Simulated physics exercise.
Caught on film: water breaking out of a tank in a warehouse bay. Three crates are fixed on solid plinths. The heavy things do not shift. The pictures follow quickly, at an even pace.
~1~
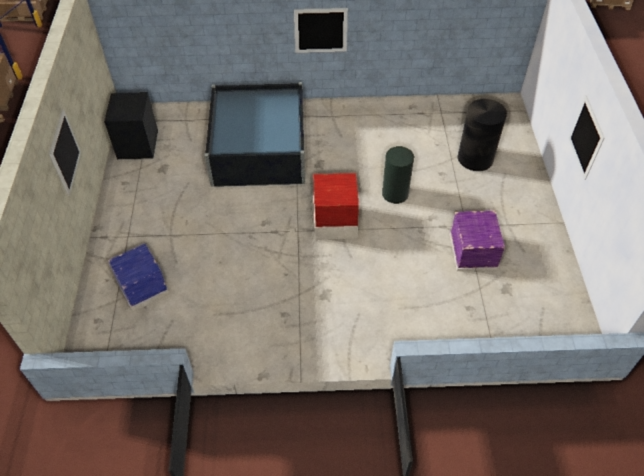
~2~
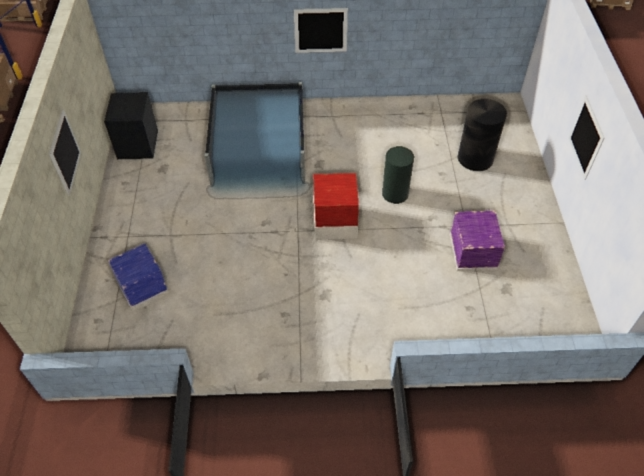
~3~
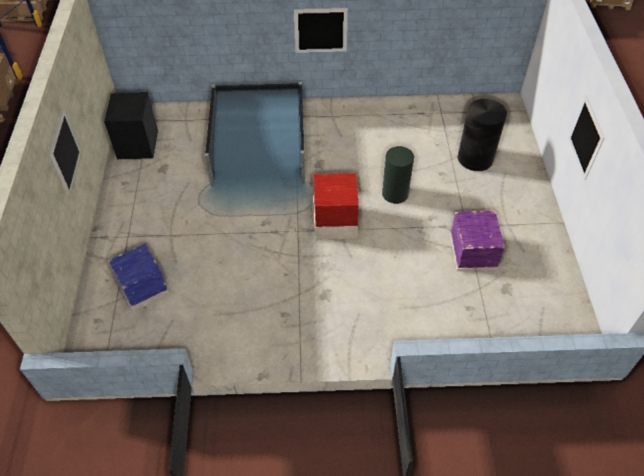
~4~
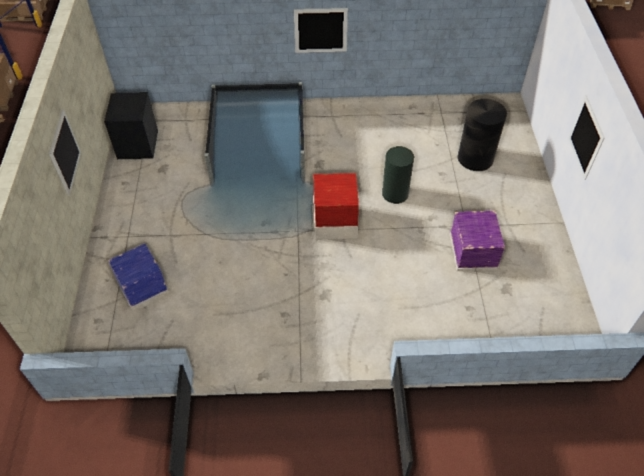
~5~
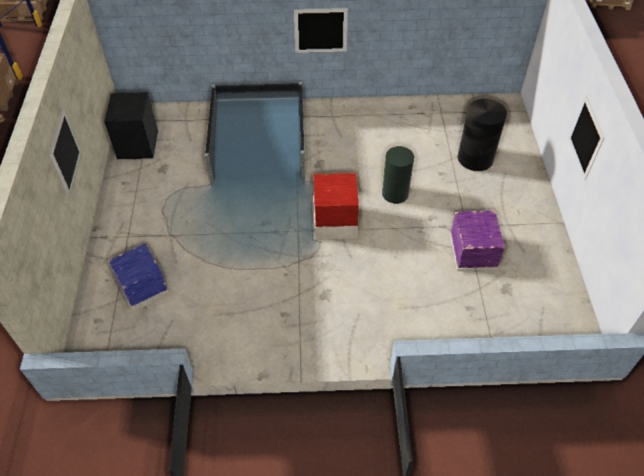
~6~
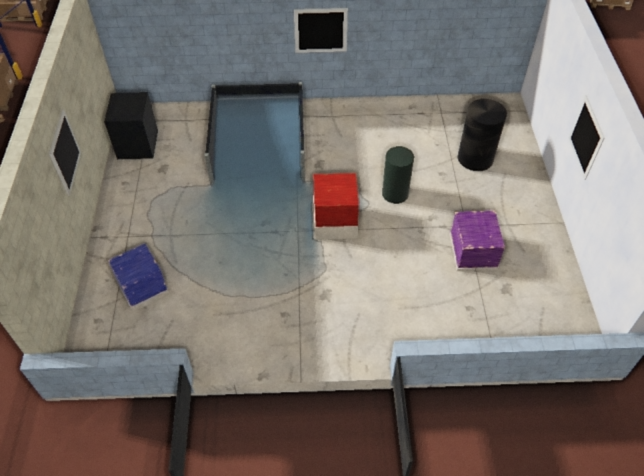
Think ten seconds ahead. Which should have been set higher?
In the end: The purple crate stays dry; the red crate stays dry; the blue crate gets wet.
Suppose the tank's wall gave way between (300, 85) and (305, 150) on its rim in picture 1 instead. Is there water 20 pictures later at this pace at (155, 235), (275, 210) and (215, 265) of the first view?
One after the other: Not flooded, clear, clear.
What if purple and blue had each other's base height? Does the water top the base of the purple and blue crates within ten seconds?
My reading: The purple one is spared, the blue one is soaked.
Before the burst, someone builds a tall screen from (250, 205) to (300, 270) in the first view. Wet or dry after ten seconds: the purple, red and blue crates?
The purple crate is topped; the red crate is topped; the blue crate is topped.
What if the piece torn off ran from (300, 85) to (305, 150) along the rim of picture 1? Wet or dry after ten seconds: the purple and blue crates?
Purple is topped; blue is spared.
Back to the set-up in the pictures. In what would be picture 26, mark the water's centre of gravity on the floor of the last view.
At about (235, 246).
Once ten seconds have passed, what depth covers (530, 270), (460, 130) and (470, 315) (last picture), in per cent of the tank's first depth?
In that order: 2, 0 and 2 per cent.
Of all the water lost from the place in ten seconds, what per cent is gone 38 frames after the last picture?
Near 85 in a hundred.
A moment on, water covers 30 % of the floor; the purple crate not reached, the red crate water round its plinth, the blue crate water round its plinth.
Next, water covers 35 % of the floor; the purple crate water round its plinth, the red crate water round its plinth, the blue crate water round its plinth.
Then, water covers 40 % of the floor; the purple crate water round its plinth, the red crate water round its plinth, the blue crate water round its plinth.
Later, water covers 45 % of the floor; the purple crate water round its plinth, the red crate water round its plinth, the blue crate water round its plinth.
In the end, water covers 55 % of the floor; the purple crate stayed above the water, the red crate stayed above the water, the blue crate was topped.
